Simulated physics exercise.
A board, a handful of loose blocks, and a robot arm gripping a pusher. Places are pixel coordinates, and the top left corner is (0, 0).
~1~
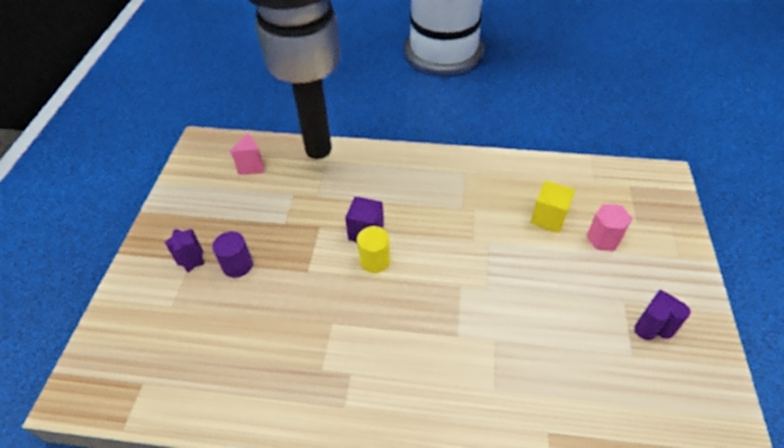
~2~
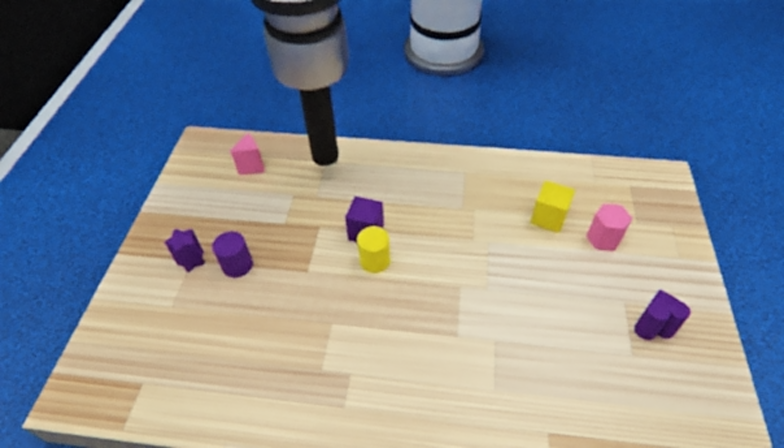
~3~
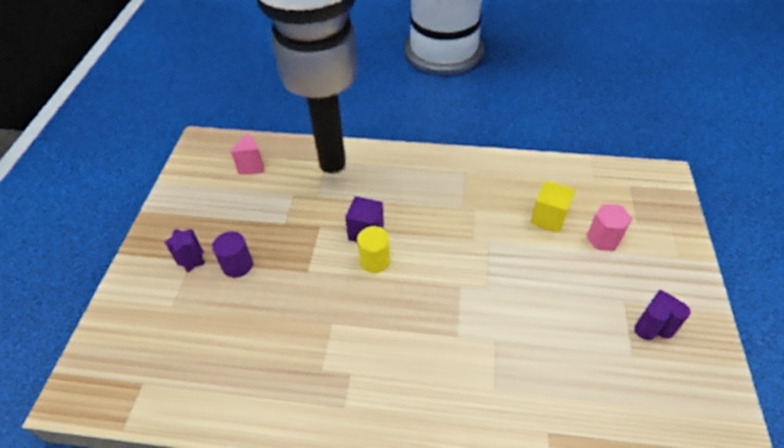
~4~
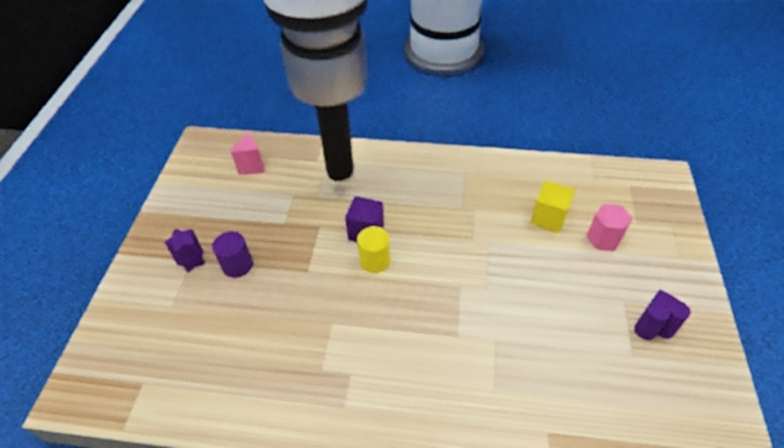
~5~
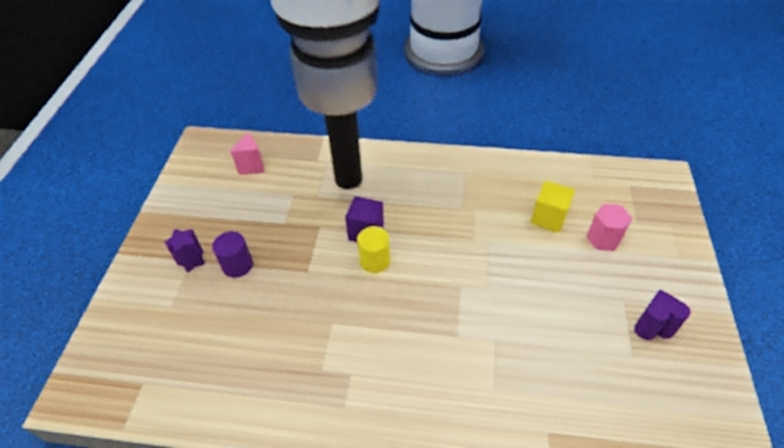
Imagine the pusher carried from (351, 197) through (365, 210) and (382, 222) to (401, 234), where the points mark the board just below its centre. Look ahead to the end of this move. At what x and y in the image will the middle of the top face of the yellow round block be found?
Its top centre is at about (371, 256).
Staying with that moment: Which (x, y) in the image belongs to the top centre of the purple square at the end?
Top centre: (374, 227).
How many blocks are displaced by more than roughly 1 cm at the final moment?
It will shift two blocks.
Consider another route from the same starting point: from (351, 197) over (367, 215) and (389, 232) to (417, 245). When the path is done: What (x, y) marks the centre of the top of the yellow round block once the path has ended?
About (375, 263).
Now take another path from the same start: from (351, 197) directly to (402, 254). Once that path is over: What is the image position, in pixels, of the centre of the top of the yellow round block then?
Final place: (369, 280).
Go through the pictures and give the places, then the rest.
Pusher's lower end at (319, 151); purple square at (364, 209); yellow round block at (373, 238), in the first frame.
Pusher at (326, 157); blocks still, in the second frame.
Pusher at (333, 164); blocks still, in the third frame.
Pusher at (341, 172); blocks still, in the fourth frame.
Pusher at (349, 180); purple square at (364, 209); yellow round block at (373, 238), in the fifth frame.
What follows on the original path. Halfway along, pusher at (372, 200); purple square at (365, 216); yellow round block at (374, 242).
At the end, pusher at (400, 218); purple square at (374, 227), turned 20° clockwise; yellow round block at (371, 256).
